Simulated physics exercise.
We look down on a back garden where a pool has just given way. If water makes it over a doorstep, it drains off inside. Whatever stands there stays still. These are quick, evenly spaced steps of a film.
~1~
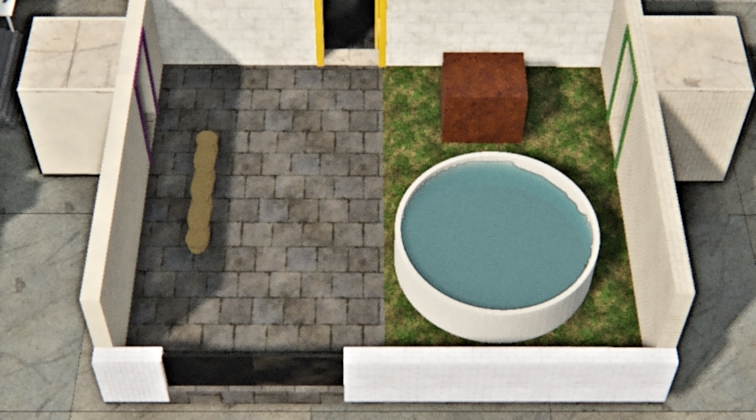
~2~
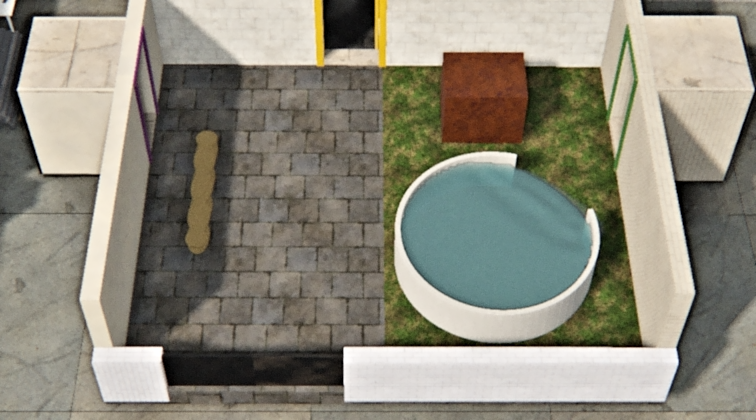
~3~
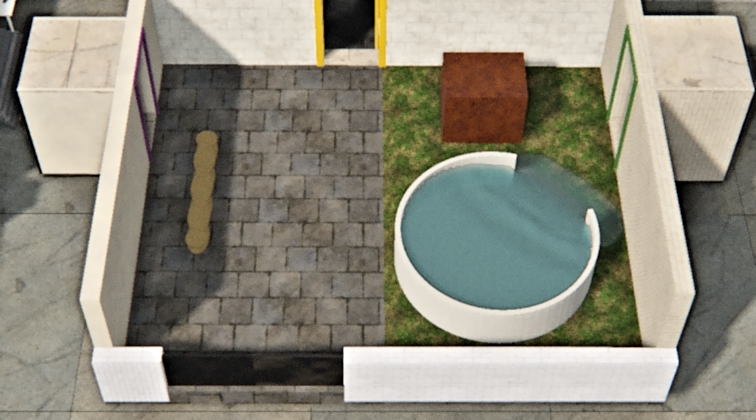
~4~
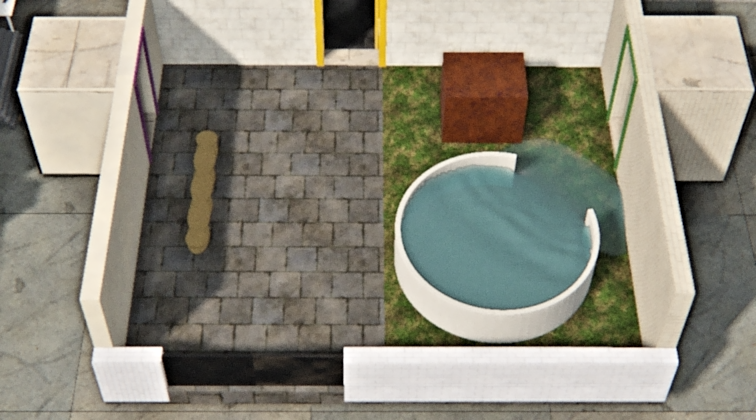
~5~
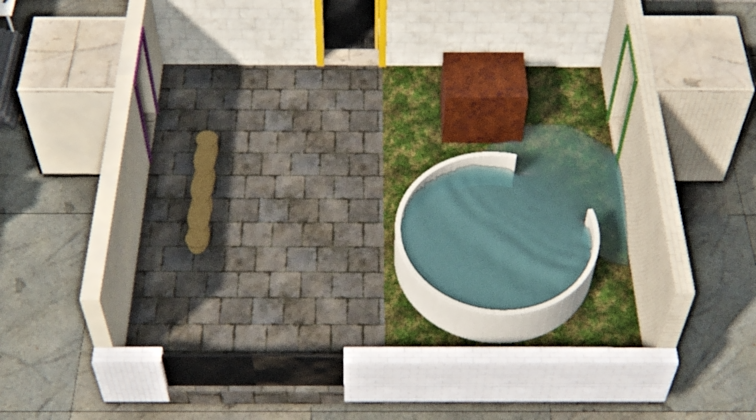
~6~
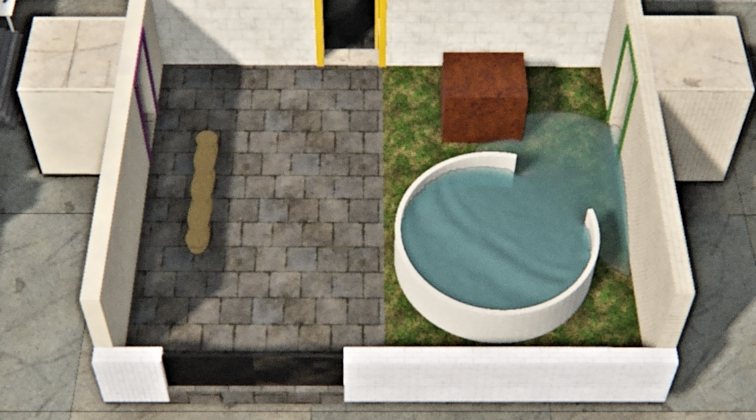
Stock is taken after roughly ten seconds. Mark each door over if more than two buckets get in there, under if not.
Purple door: Over, green door: Over, yellow door: Under.
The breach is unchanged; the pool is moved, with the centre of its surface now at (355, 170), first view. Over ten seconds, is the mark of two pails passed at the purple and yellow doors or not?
The purple door exceeds the threshold, and the yellow door exceeds the threshold.
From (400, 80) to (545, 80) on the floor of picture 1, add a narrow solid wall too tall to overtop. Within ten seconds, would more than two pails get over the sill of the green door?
As for that door, the green door overshoots.
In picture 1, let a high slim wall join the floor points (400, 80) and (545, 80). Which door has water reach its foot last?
That would be the purple-painted one.
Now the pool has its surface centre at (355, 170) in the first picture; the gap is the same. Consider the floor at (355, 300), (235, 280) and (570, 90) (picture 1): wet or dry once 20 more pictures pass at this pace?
The three spots read left dry, left dry, swamped.
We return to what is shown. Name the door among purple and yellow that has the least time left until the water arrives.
The one in yellow.
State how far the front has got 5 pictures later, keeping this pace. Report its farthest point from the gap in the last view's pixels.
About (591, 72).
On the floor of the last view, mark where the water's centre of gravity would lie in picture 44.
Roughly (470, 193).
A moment on, water covers 15 % of the floor; the purple door not reached, the green door over two buckets in, the yellow door not reached.
Next, water covers 20 % of the floor; the purple door not reached, the green door far over two buckets in, the yellow door not reached.
Then, water covers 35 % of the floor; the purple door not reached, the green door far over two buckets in, the yellow door wet at the sill, nothing in.
Later, water covers 75 % of the floor; the purple door over two buckets in, the green door far over two buckets in, the yellow door wet at the sill, nothing in.
In the end, water covers 95 % of the floor; the purple door over two buckets in, the green door far over two buckets in, the yellow door wet at the sill, nothing in.
